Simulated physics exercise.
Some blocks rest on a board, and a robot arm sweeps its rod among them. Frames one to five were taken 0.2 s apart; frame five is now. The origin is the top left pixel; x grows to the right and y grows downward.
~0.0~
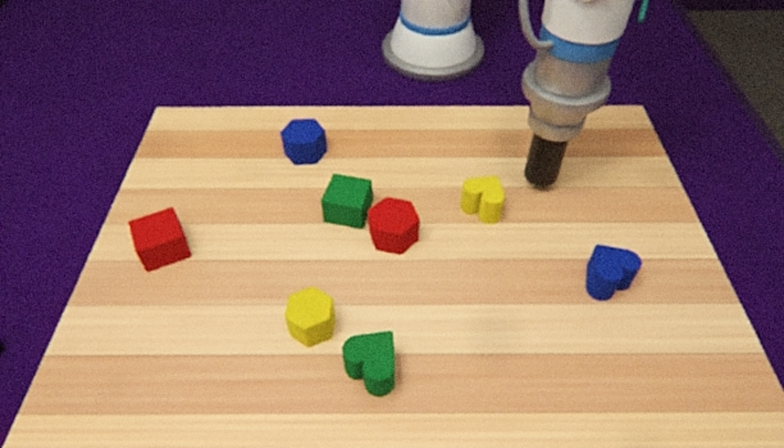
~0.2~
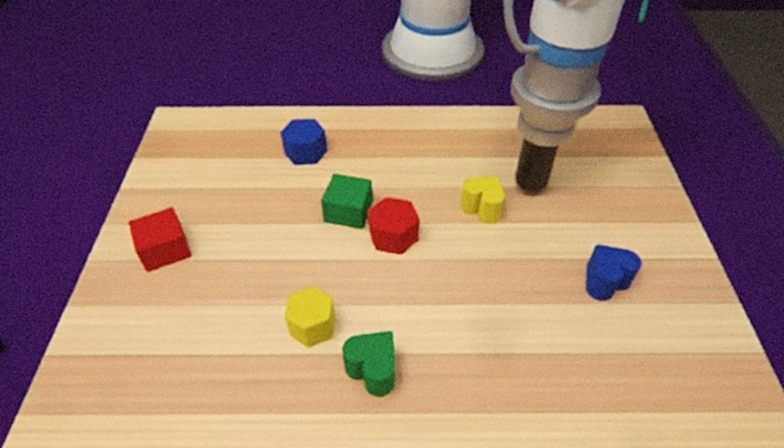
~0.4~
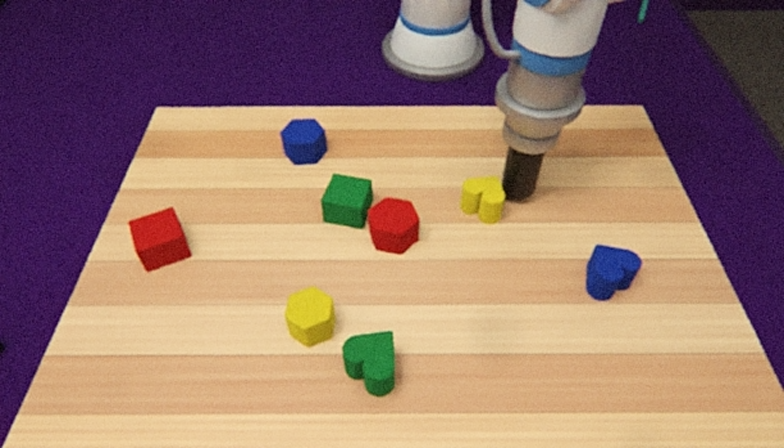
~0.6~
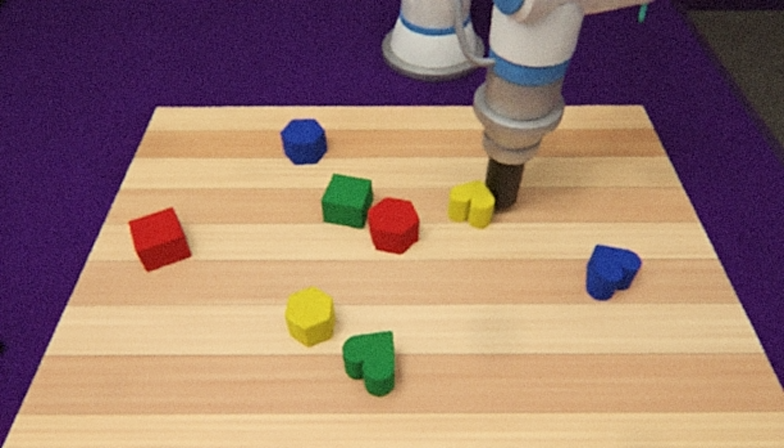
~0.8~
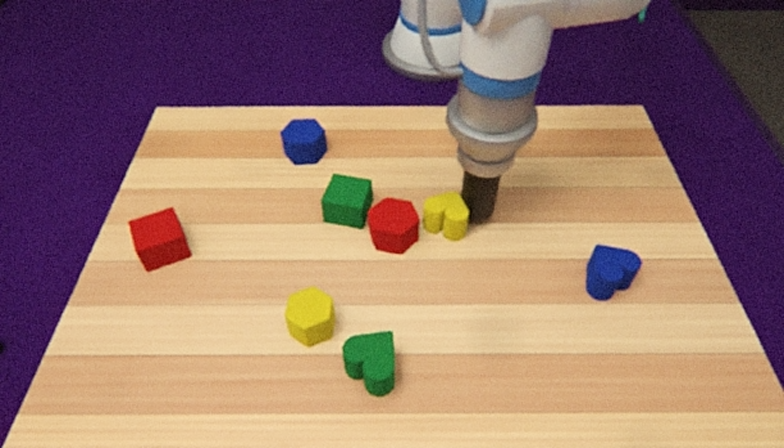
A white and blue robot arm with a dark rod works over a striped wooden board on a purple surface, seen from above at an angle by a still camera. Red, green and blue blocks lie around a yellow heart-shaped block right of centre, with a yellow hexagon and green heart nearer the viewer. The rod moves left and slightly nearer, meets the yellow heart and pushes it left, close beside the red hexagon, while the other blocks stay still.
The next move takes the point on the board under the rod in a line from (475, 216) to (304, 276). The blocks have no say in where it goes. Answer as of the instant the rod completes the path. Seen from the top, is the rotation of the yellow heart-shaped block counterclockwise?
Answer: Yes.
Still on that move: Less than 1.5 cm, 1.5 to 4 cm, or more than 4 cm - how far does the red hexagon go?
I'd go with over 4 cm for this block.
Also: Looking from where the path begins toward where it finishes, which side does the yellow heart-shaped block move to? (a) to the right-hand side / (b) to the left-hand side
The one that fits is b, to the left-hand side.
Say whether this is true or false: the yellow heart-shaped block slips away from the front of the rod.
That is true.
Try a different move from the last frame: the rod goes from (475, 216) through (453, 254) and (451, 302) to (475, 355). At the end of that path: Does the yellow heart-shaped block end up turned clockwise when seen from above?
It seems so.
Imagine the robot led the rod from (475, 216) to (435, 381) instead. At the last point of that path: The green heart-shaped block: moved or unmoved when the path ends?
By the end it is where it was.
On the path given first. One third of the way, rod (421, 229); red hexagon (342, 232), turned 20° clockwise; yellow heart-shaped block (391, 228), turned 15° anticlockwise.
Two thirds of the way, rod (364, 248); red hexagon (309, 238), turned 45° clockwise; yellow heart-shaped block (341, 260), turned 45° anticlockwise.
At the end, rod (303, 269); yellow hexagon (298, 329), turned 35° anticlockwise; green square not moved; red hexagon (262, 239), turned 90° clockwise; yellow heart-shaped block (301, 287), turned 80° anticlockwise.
